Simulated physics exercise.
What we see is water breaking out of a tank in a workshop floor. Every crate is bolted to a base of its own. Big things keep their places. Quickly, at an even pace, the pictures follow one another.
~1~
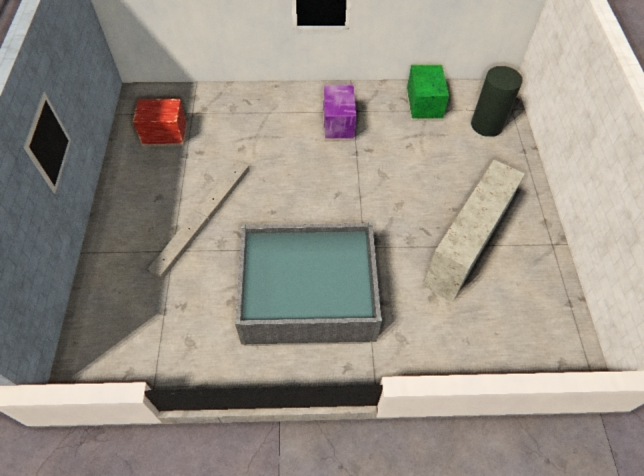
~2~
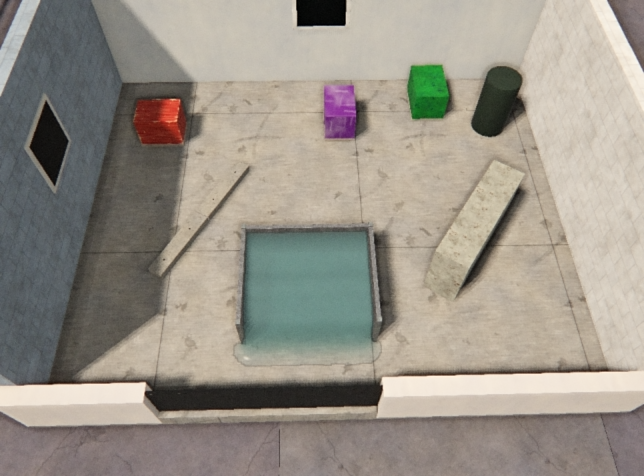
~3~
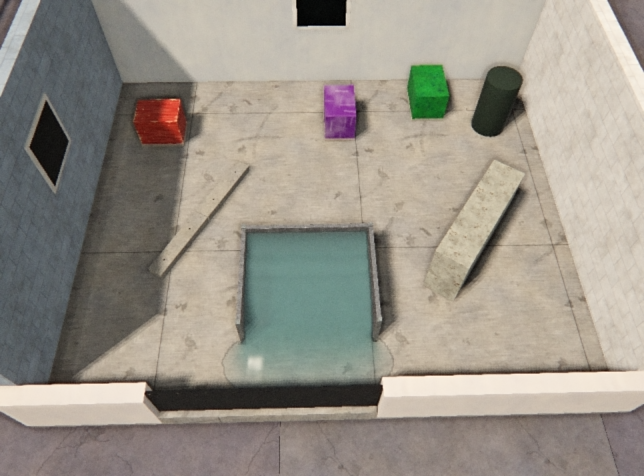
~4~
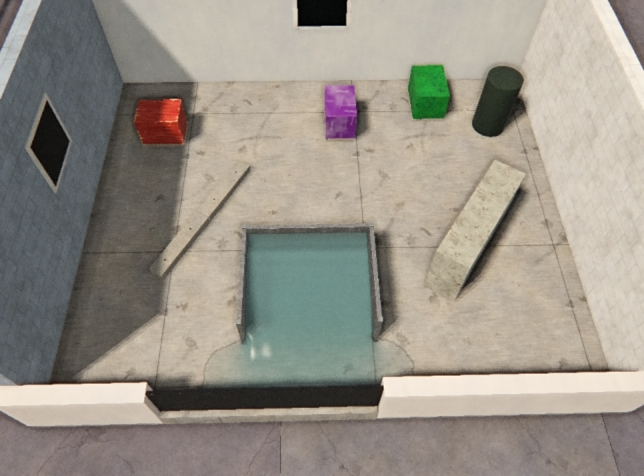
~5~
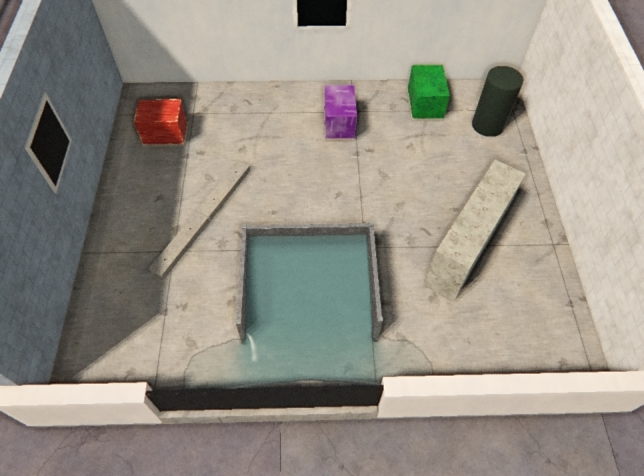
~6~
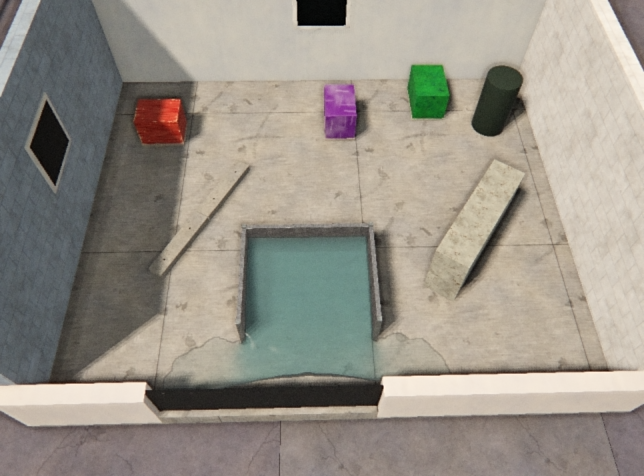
A walled workshop floor of pale slabs is seen from high above, looking down over a low front wall with a dark gap. Red, purple and green blocks and a dark green cylinder stand towards the back, with two slanting slabs flanking a grey tank of still teal water. The tank's near side opens and water pours forward, fanning sideways along the front wall, while everything else and the camera stay still.
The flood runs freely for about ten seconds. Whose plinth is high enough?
The red crate will be within the water's reach; the purple crate will be within the water's reach; the green crate will be within the water's reach.
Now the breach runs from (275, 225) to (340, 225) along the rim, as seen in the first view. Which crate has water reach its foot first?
The purple one.
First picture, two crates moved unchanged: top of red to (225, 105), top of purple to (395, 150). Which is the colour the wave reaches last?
Going by the pictures, it's the one in purple.
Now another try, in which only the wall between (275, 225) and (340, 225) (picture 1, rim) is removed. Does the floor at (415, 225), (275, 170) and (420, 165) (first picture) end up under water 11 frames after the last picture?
Spared; drenched; drenched.
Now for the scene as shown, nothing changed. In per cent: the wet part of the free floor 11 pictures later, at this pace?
My estimate is close to 30 per cent.
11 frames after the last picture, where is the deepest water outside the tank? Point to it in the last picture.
Estimated pixel: (45, 402).
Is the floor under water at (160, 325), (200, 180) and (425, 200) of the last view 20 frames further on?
First inundated, second spared, third spared.
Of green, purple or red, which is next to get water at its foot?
Answer: The red crate.
A moment on, water covers 15 % of the floor; the red crate not reached, the purple crate not reached, the green crate not reached.
Next, water covers 30 % of the floor; the red crate not reached, the purple crate not reached, the green crate not reached.
Then, water covers 40 % of the floor; the red crate water round its plinth, the purple crate not reached, the green crate not reached.
Later, water covers 65 % of the floor; the red crate water round its plinth, the purple crate water round its plinth, the green crate water round its plinth.
In the end, water covers 85 % of the floor; the red crate was topped, the purple crate was topped, the green crate was topped.
